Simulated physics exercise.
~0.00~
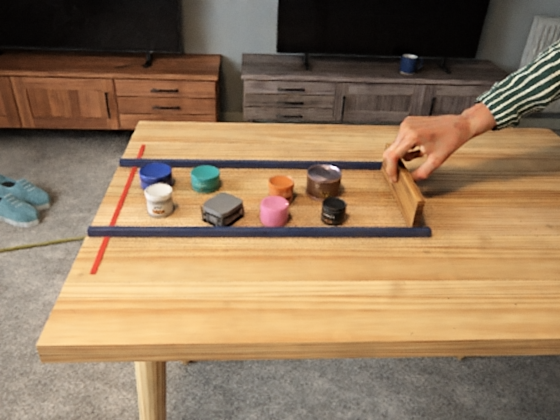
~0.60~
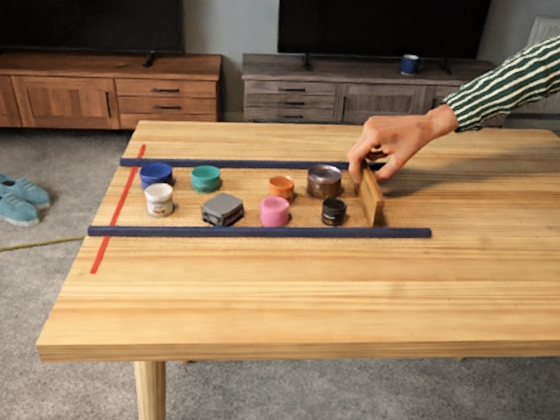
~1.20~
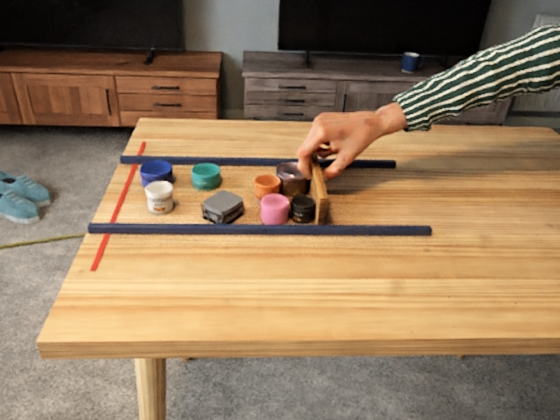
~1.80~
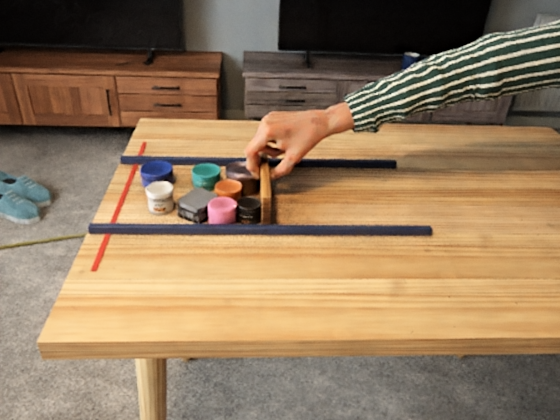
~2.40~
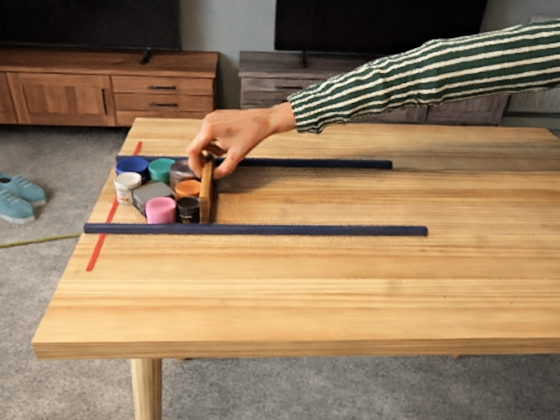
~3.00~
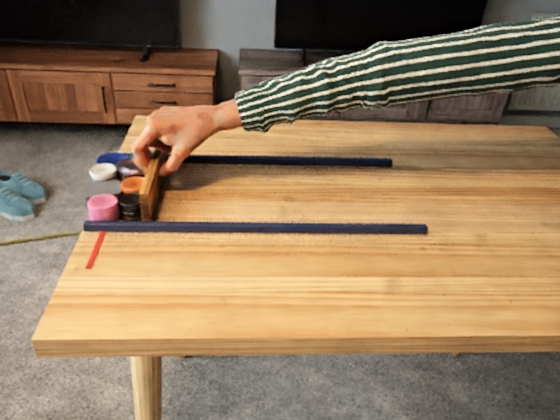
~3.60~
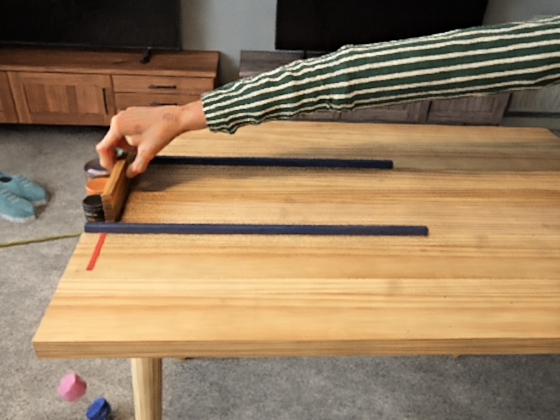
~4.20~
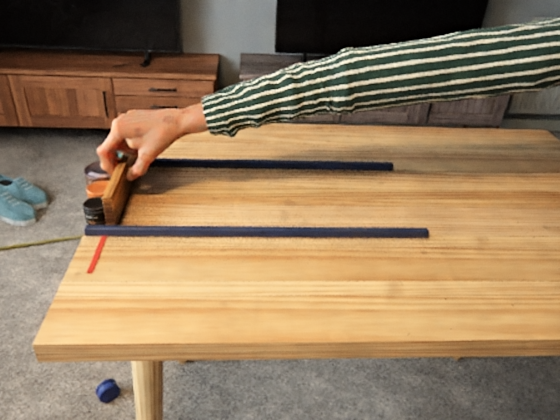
A hand in a striped sleeve slid an upright wooden board left between two dark strips, bunching up small colourful pots and pushing them past a red line until several, including the pink and blue ones, dropped off the table's edge.
